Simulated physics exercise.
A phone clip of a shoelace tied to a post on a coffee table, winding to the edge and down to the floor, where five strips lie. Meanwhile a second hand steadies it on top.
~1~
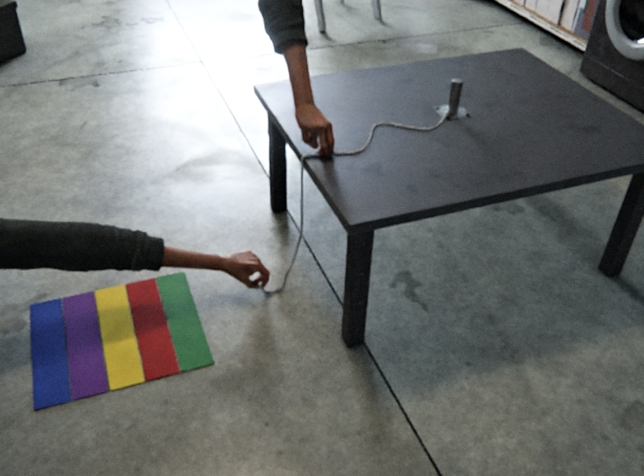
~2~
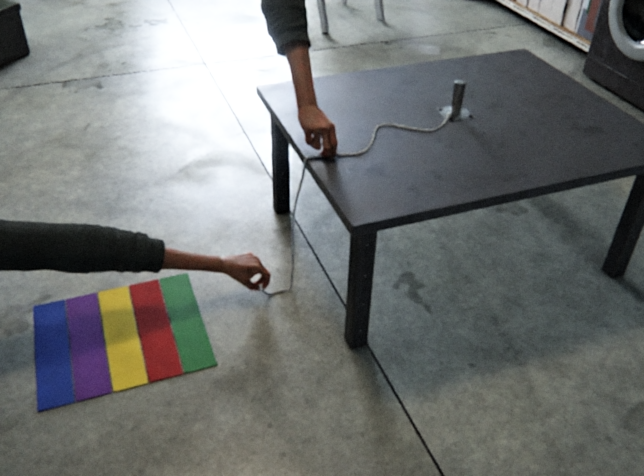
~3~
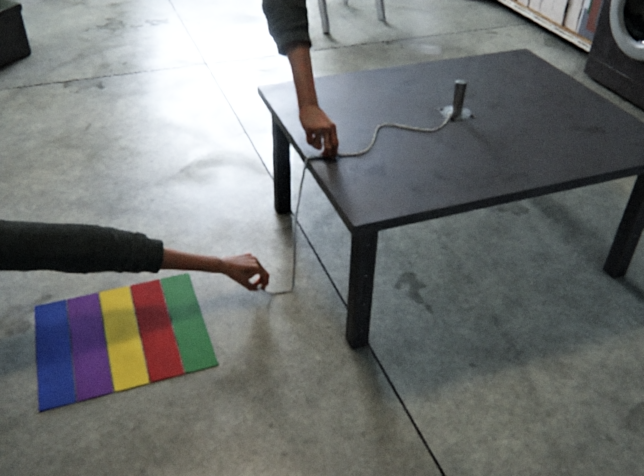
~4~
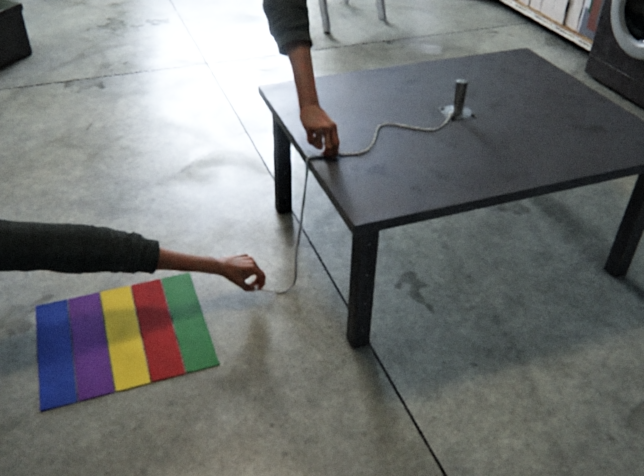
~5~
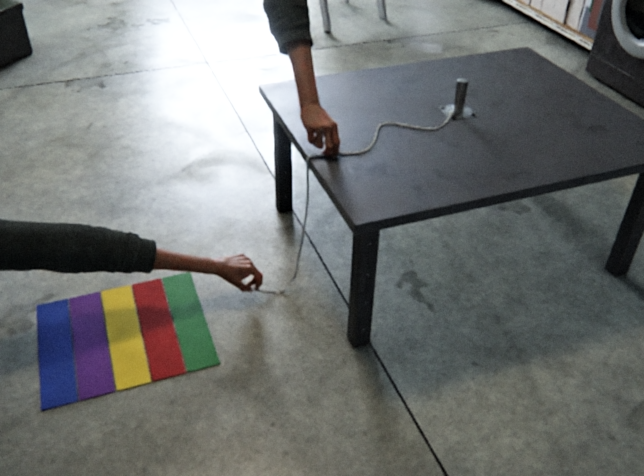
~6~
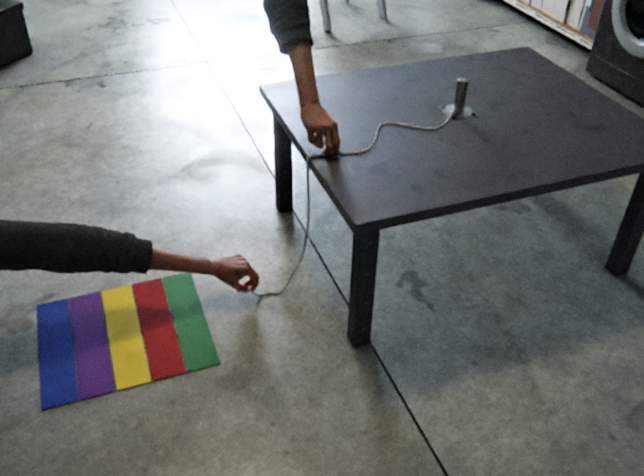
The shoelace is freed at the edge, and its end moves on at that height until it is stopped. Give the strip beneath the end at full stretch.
Yellow strip.
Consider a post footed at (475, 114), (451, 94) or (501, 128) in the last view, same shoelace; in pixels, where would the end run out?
First (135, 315), then (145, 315), and last (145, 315).
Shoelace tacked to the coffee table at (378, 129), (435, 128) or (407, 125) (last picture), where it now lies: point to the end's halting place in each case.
In order of the tries: About (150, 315), about (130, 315), about (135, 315).
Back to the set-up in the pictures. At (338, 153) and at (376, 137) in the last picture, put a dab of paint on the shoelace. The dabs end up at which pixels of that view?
You'll find the first mark at (298, 160) and the second mark at (348, 140).
Early on, end near (174, 306); over green.
Midway, end near (139, 315); over red.
At the end of the slack, end near (119, 319); over yellow. The yellow one.
